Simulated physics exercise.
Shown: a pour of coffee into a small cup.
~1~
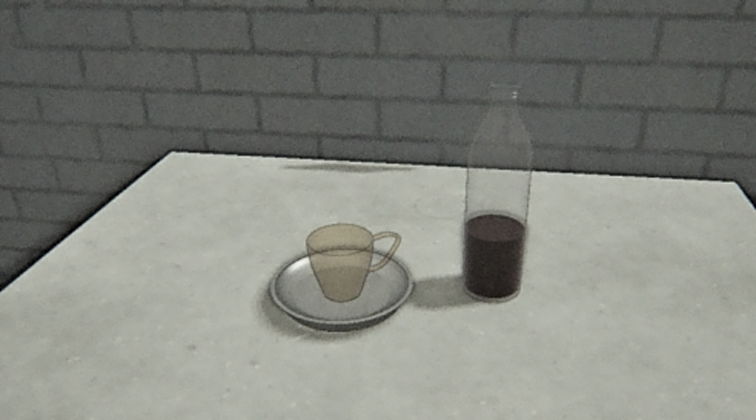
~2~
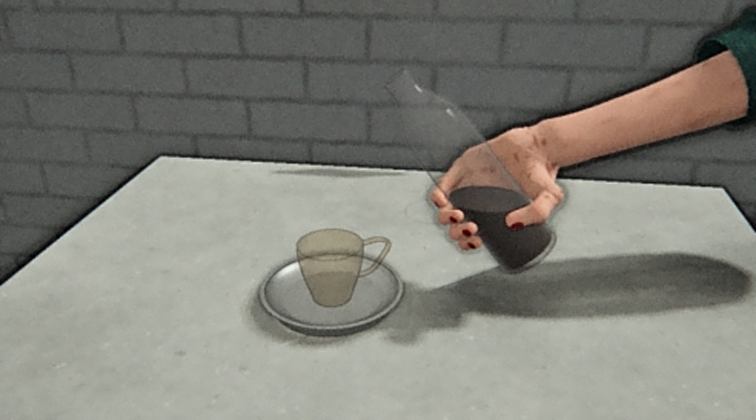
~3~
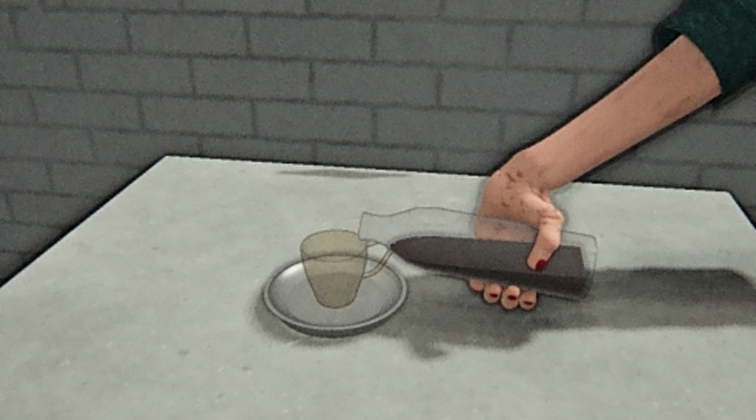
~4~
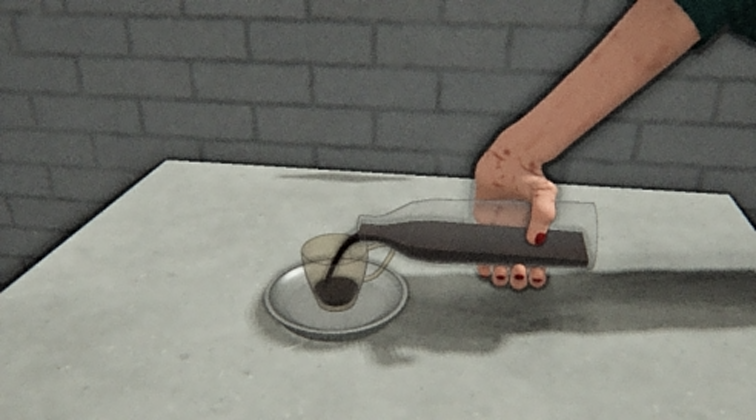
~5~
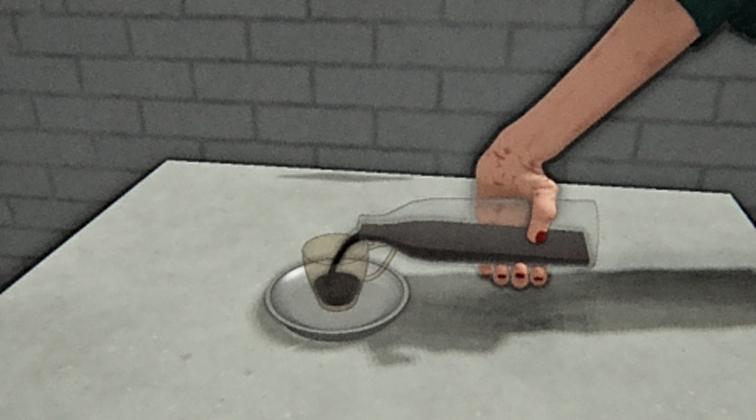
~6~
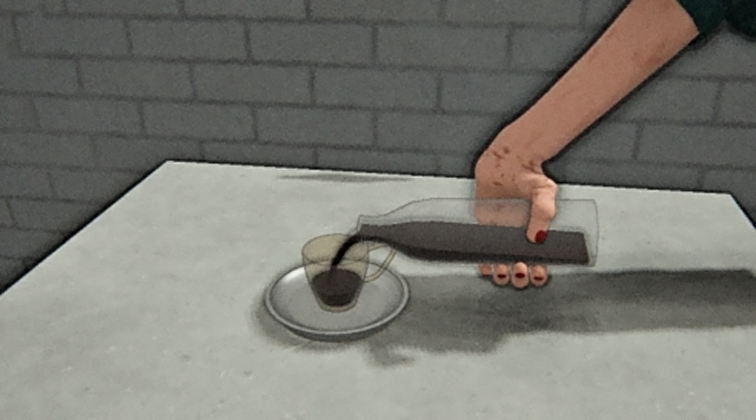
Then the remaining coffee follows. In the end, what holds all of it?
It spills onto the saucer only.
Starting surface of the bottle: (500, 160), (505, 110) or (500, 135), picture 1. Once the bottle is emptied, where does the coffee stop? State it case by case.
One after the other: Past the saucer, over both, floods the top.
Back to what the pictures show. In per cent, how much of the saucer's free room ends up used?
Roughly 30%.
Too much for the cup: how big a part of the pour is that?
20 %, more or less.
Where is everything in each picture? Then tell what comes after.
At the start; bottle (497, 190) about a third full; cup (341, 263) empty; saucer (326, 325) dry, in the first picture.
A hand has the bottle; bottle (463, 166) tipped 40° with all of its load; cup (331, 268) empty, in the second picture.
The bottle is tipped; bottle (470, 246) tipped 85° with all of its load; cup (335, 269) empty, in the third picture.
The stream is running; bottle (469, 233) tipped 95° with nearly all of its load; cup nearly empty, surface at (336, 289), in the fourth picture.
The stream is running; bottle (470, 231) tipped 95° with nearly all of its load; cup (337, 273) about a quarter full, in the fifth picture.
The stream is running; bottle (469, 231) tipped 95° with nearly all of its load; cup about a third full, surface at (337, 282); saucer (321, 336) dry, in the sixth picture.
Shortly, the cup is about three quarters full; the saucer is dry.
Then, the cup is full to the brim; the saucer is wet, with room to spare.
At the finish, the cup is full to the brim; the saucer is wet, with room to spare.
